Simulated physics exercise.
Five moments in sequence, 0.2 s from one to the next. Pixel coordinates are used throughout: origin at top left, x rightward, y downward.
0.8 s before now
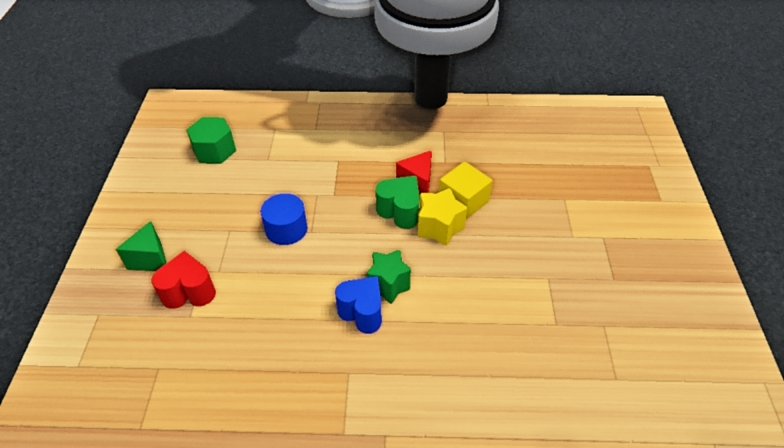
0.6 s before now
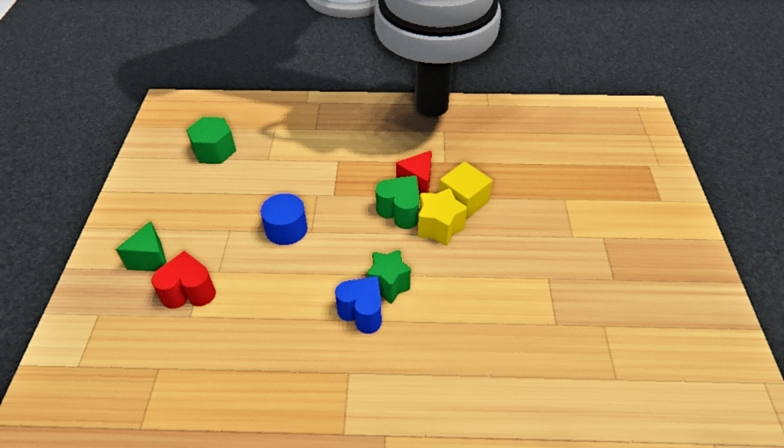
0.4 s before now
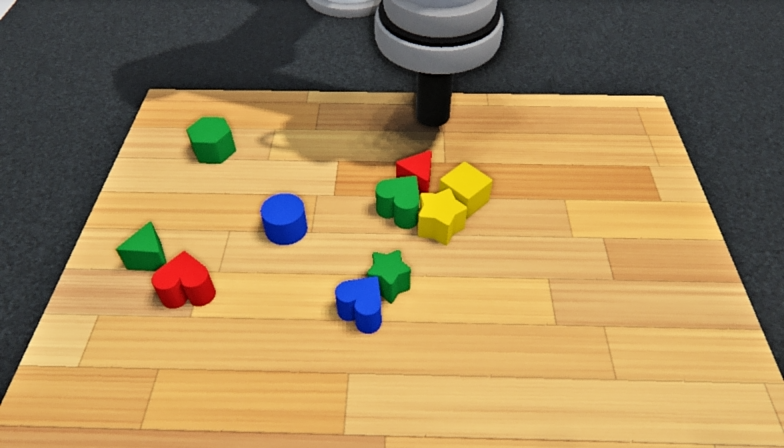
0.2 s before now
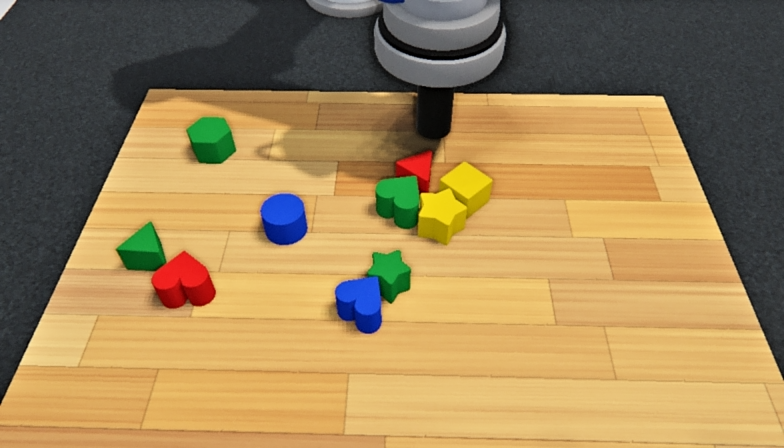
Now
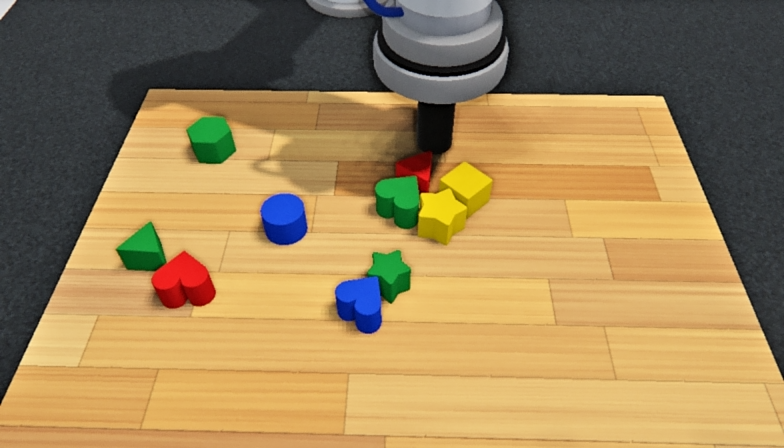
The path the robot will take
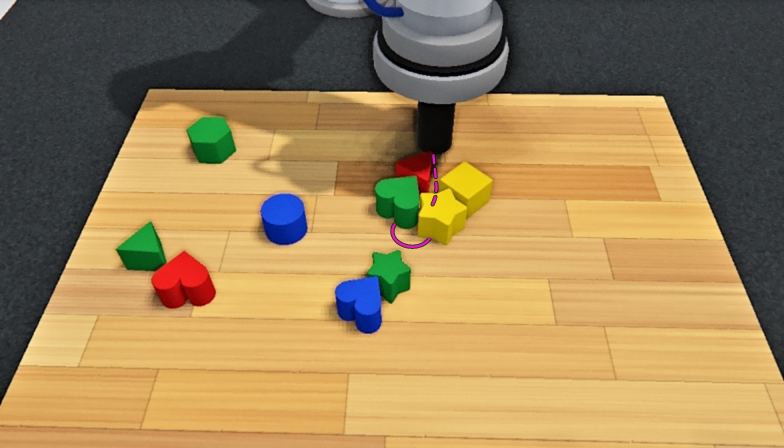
A light wooden tabletop on a dark grey surface is seen from above at an angle, from a camera that stays still. On it sit a green hexagon, triangle, heart and star, a blue cylinder and heart, a red heart and triangle, and a yellow star and square block. A robot arm's black post moves slowly down from the top edge toward the viewer, reaching just beside the red triangle, while the blocks stay put.
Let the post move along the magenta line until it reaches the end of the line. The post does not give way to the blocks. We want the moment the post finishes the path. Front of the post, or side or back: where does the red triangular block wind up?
Carried ahead at the end.
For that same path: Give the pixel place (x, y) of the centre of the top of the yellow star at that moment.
I expect it at (441, 235).
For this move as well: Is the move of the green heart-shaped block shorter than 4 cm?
The answer is no.
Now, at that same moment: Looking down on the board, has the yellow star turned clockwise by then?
No, that is not how it ends up.
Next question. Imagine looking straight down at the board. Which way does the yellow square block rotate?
Seen from above, its turn is counter-clockwise.
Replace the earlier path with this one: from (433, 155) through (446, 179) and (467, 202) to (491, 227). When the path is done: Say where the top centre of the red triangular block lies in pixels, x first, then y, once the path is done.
It should be at (426, 183) by then.
Drawn move, from (433, 155) via (436, 180) and (432, 207), ending at (412, 231).
On the path given first. One third of the way, post at (437, 170); green heart-shaped block at (385, 206), turned 20° clockwise; red triangular block at (414, 184), turned 20° clockwise; yellow star at (441, 209), turned 20° anticlockwise.
Two thirds of the way, post at (432, 195); green heart-shaped block at (364, 216), turned 40° clockwise; red triangular block at (405, 204), turned 50° clockwise; yellow star at (442, 219), turned 40° anticlockwise; yellow square block at (474, 189), turned 30° anticlockwise.
At the end, post at (412, 220); green heart-shaped block at (343, 221), turned 70° clockwise; red triangular block at (385, 227), turned 75° clockwise; yellow star at (441, 235), turned 90° anticlockwise; yellow square block at (474, 189), turned 30° anticlockwise.
